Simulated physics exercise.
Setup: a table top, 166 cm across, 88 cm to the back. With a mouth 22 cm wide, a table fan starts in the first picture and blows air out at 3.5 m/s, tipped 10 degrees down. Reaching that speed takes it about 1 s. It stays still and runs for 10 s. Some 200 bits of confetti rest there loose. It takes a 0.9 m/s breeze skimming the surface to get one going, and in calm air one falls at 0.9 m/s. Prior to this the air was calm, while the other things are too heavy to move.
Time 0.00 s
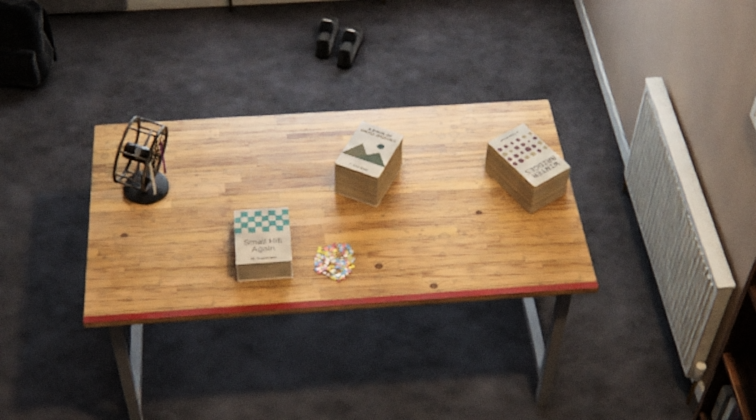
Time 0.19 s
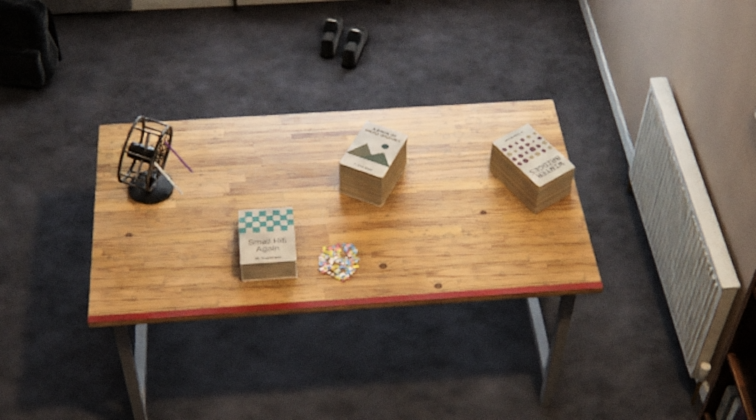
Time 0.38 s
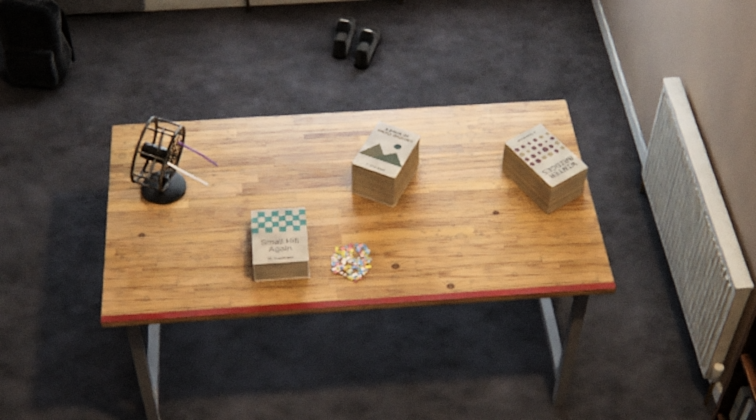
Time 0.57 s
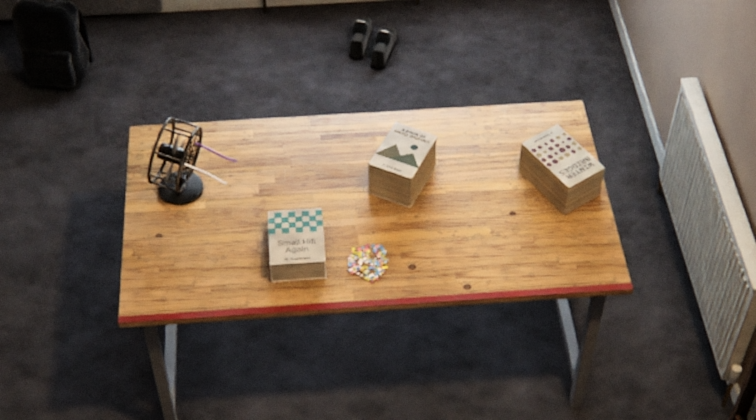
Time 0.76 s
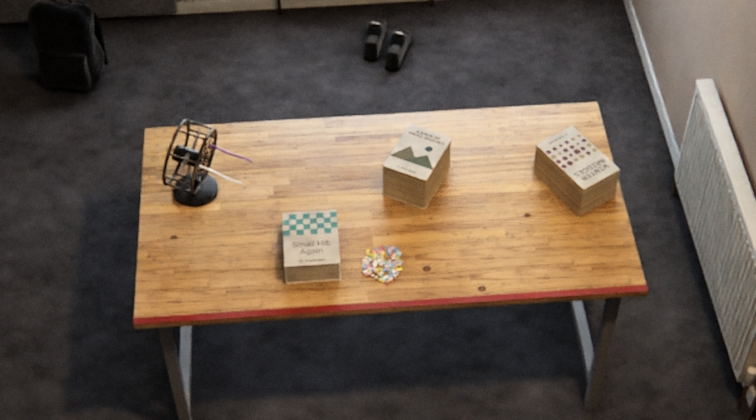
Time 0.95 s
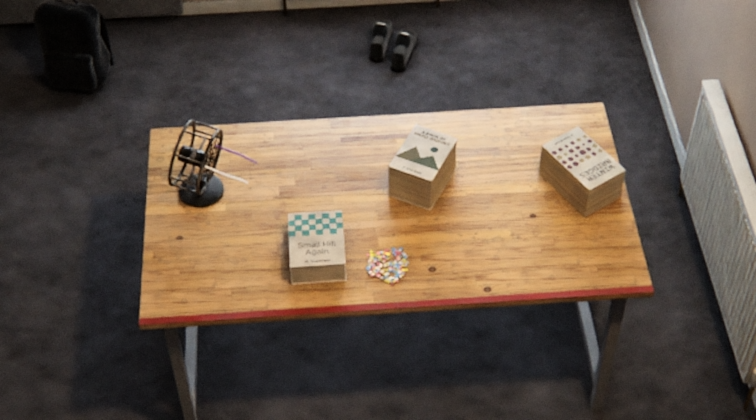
A room with dark grey carpet, a white radiator and a pair of dark shoes on the floor is seen from high above a wooden table. On its red-edged top, a black fan stands at left, with three patterned books or boxes, green-checked, mountain-printed and red-dotted, and pastel confetti near the front. Thin streamers lift and flutter from the fan while the confetti barely changes, and the view drifts so everything slides rightward.
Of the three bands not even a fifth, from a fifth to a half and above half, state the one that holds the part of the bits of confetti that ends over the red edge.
The band is from a fifth to a half.
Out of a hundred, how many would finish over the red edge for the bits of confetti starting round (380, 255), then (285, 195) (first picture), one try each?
In that order: 100 %, 10 %.
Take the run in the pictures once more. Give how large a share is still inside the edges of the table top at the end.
About 1 percent of them remain.
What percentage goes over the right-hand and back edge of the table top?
Estimate: Right-hand ~ 60 %; back ~ 0 %.
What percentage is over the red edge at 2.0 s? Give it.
About 10 per cent.
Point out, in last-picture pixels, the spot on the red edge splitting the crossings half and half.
I'd put my finger close to (416, 307).
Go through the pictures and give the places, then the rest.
In the first picture, the middle of the bits of confetti is near (335, 260), none has stirred yet and the mouth of the table fan is at (141, 154).
In the second picture, the middle of the bits of confetti is near (339, 260), none has stirred yet and the red edge is centred on (349, 305).
In the third picture, the middle of the bits of confetti is near (352, 260), none has stirred yet, the top of a book is at (280, 235) and the top of a book is at (387, 149).
In the fourth picture, the middle of the bits of confetti is near (368, 261) and none has stirred yet.
In the fifth picture, the middle of the bits of confetti is near (383, 263) and none has stirred yet.
In the sixth picture, the middle of the bits of confetti is near (388, 264) and about 5 % have left their places.
After 2.0 s, 98 % are on the move or not yet settled, 9 % are over the red edge; the middle of those still in play is near (372, 256).
After 3.2 s, 60 % are on the move or not yet settled, 24 % are over the red edge; the middle of those still in play is near (376, 234).
After 5.5 s, 18 % are on the move or not yet settled, 36 % are over the red edge; the middle of those still in play is near (344, 230).
After 10.0 s, at the end, 37 % are over the red edge.
